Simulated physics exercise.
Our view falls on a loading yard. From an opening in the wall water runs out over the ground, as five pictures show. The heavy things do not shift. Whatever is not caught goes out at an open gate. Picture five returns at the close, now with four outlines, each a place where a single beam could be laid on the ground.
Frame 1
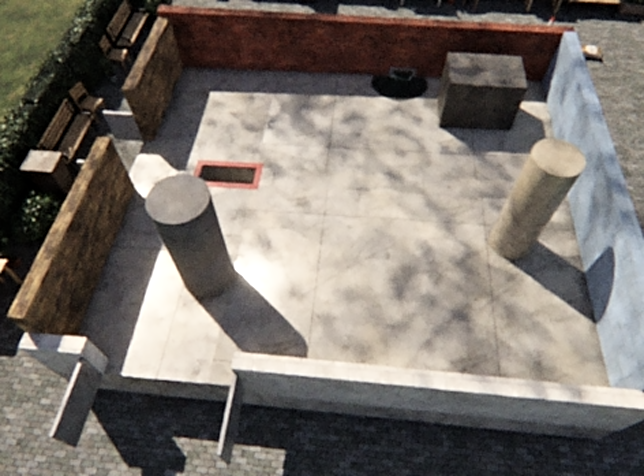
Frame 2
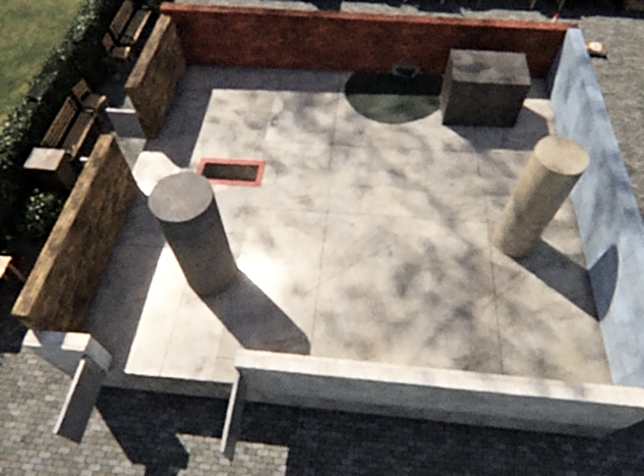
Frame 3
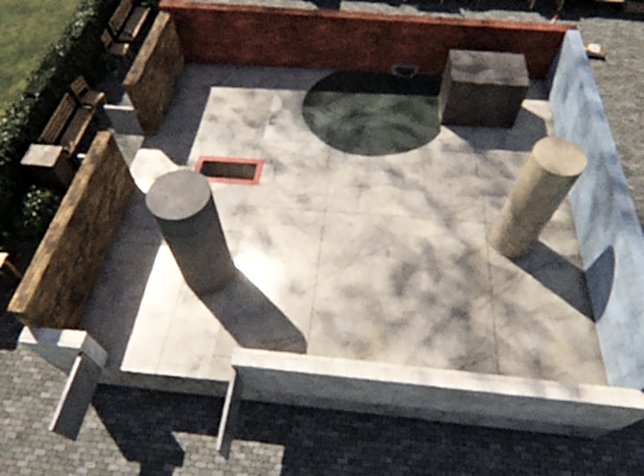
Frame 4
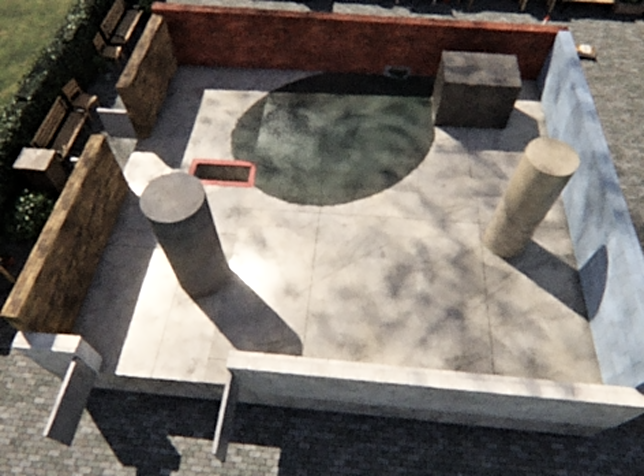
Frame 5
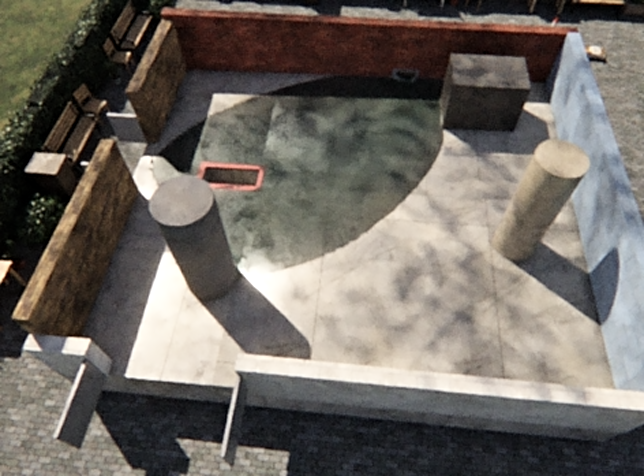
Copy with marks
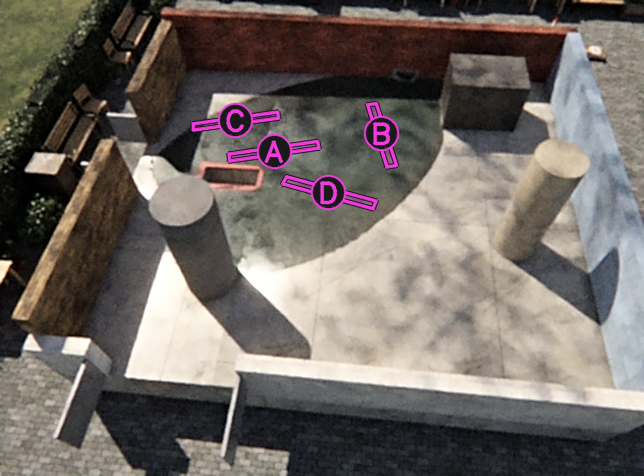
Dark water appears as a small patch at the foot of the red wall, beside the grey block in a walled yard. It widens in a rounded sheet across the pale paving, toward the left and the viewer, then surrounds the red-rimmed pit and reaches the nearby grey column.
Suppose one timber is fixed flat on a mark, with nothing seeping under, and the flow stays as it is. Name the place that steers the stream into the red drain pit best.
Place D.
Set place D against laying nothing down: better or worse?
Place D is better.
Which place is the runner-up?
C it is.
On the marked copy, A from (229, 157) to (318, 144); B from (371, 104) to (391, 166); C from (193, 126) to (278, 115); D from (284, 180) to (374, 204).
For place A, about 15 % of the stream goes into the red drain pit, about 84 % out by the gates.
For place B, about 15 % of the stream goes into the red drain pit, about 83 % out by the gates.
For place C, about 35 % of the stream goes into the red drain pit, about 65 % out by the gates.
For place D, about 57 % of the stream goes into the red drain pit, about 41 % out by the gates.
